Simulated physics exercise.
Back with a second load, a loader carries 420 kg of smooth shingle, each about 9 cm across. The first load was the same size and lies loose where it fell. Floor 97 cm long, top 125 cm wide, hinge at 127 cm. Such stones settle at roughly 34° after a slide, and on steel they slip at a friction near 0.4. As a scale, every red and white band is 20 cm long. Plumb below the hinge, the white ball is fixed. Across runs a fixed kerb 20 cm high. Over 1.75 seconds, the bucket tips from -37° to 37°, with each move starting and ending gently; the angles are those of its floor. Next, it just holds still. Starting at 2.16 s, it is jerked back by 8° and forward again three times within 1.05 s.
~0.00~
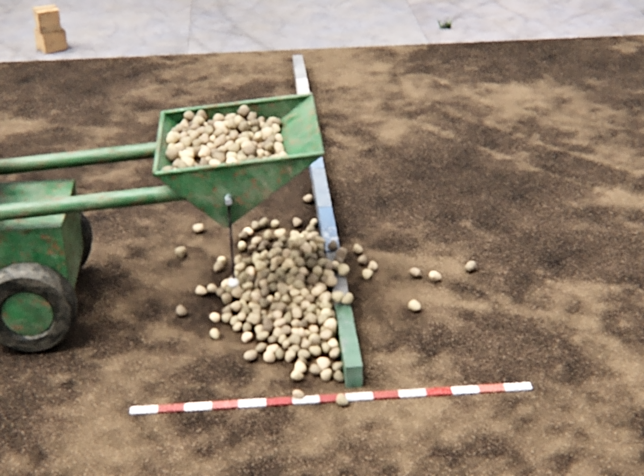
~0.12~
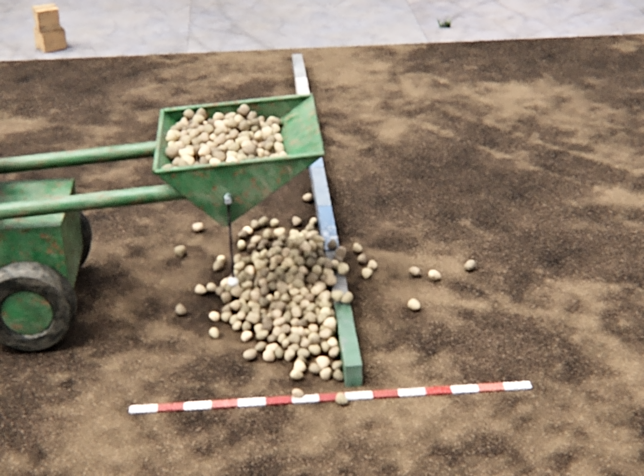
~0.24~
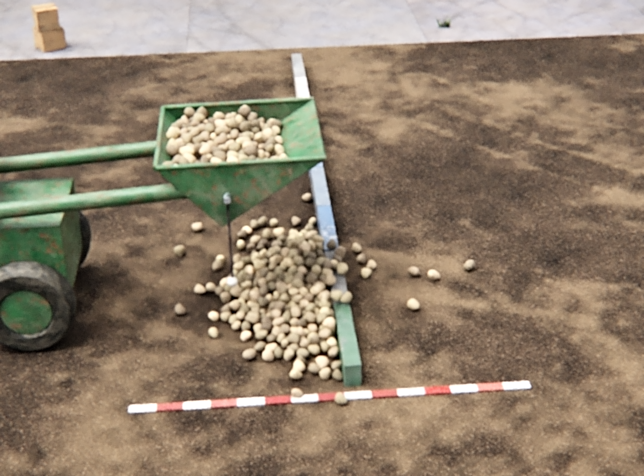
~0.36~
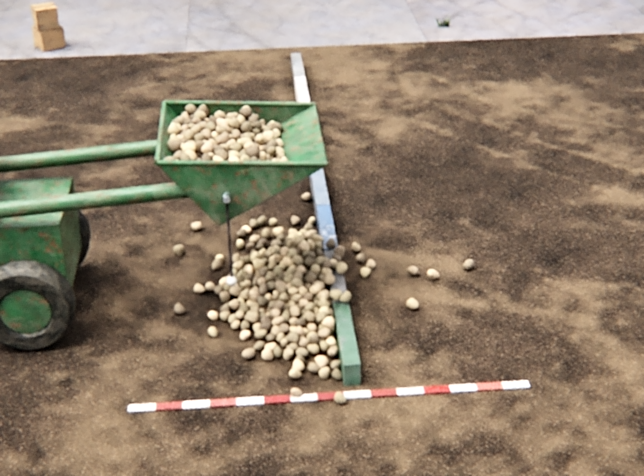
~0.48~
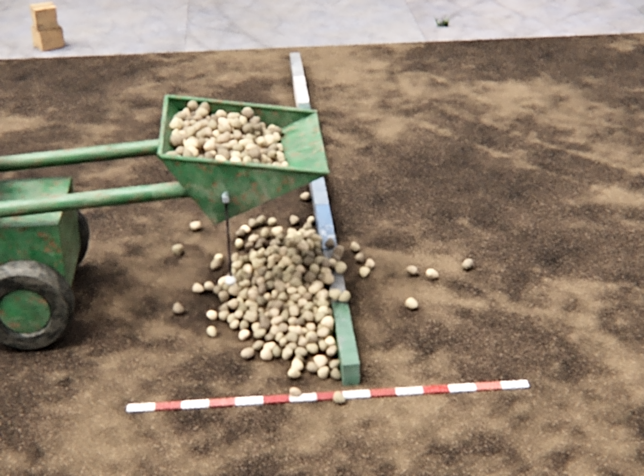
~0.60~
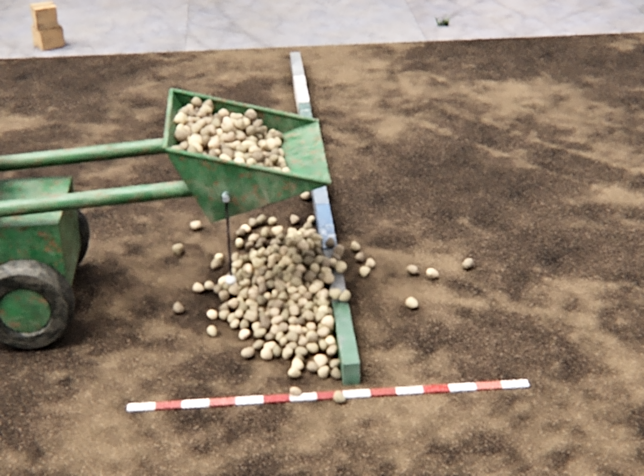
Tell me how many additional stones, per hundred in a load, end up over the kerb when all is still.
Some 76 in every hundred.
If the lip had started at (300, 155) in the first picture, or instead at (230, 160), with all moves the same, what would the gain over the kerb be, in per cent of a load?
Near 50 per cent from the first place, 0 from the second.
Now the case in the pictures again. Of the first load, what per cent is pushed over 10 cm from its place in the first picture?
5 per cent.
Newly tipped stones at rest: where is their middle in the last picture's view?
Near (382, 286).
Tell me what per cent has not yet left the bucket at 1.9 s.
40 %.
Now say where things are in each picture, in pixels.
In the first picture, the bucket is at -37°, its lip at (324, 153); the top of the load is at (240, 123). The earlier load is highest near (313, 264), 28 cm above ground level, 98 % on this side of the kerb, 2 % over the kerb.
In the second picture, lip at (324, 154), floor tilted -36°, highest stones at (240, 122); the stones move at 0.1 m/s on average.
In the third picture, the bucket is at -33°, its lip at (326, 158); the top of the load is at (224, 121); the stones move at 0.1 m/s on average.
In the fourth picture, the bucket is at -29°, its lip at (327, 164); the top of the load is at (201, 125); the stones move at 0.2 m/s on average.
In the fifth picture, lip at (329, 173), floor tilted -23°, highest stones at (193, 122); the stones move at 0.2 m/s on average.
In the sixth picture, lip at (331, 183), floor tilted -17°, highest stones at (190, 117); the stones move at 0.2 m/s on average.
After 1.3 s the floor is at 25°; in per cent of one load, 99 in the bucket, 99 on this side of the kerb, 2 over the kerb; the foremost stones are at (396, 268).
After 1.9 s the floor is at 37°; in per cent of one load, 39 in the bucket, 140 on this side of the kerb, 22 over the kerb; the foremost stones are at (417, 287).
After 3.7 s the floor is at 37°; in per cent of one load, 0 in the bucket, 122 on this side of the kerb, 78 over the kerb; the foremost stones are at (545, 262).
After 6.5 s the floor is at 37°; in per cent of one load, 0 in the bucket, 122 on this side of the kerb, 78 over the kerb; the foremost stones are at (545, 262). Net gain over the kerb, 76.
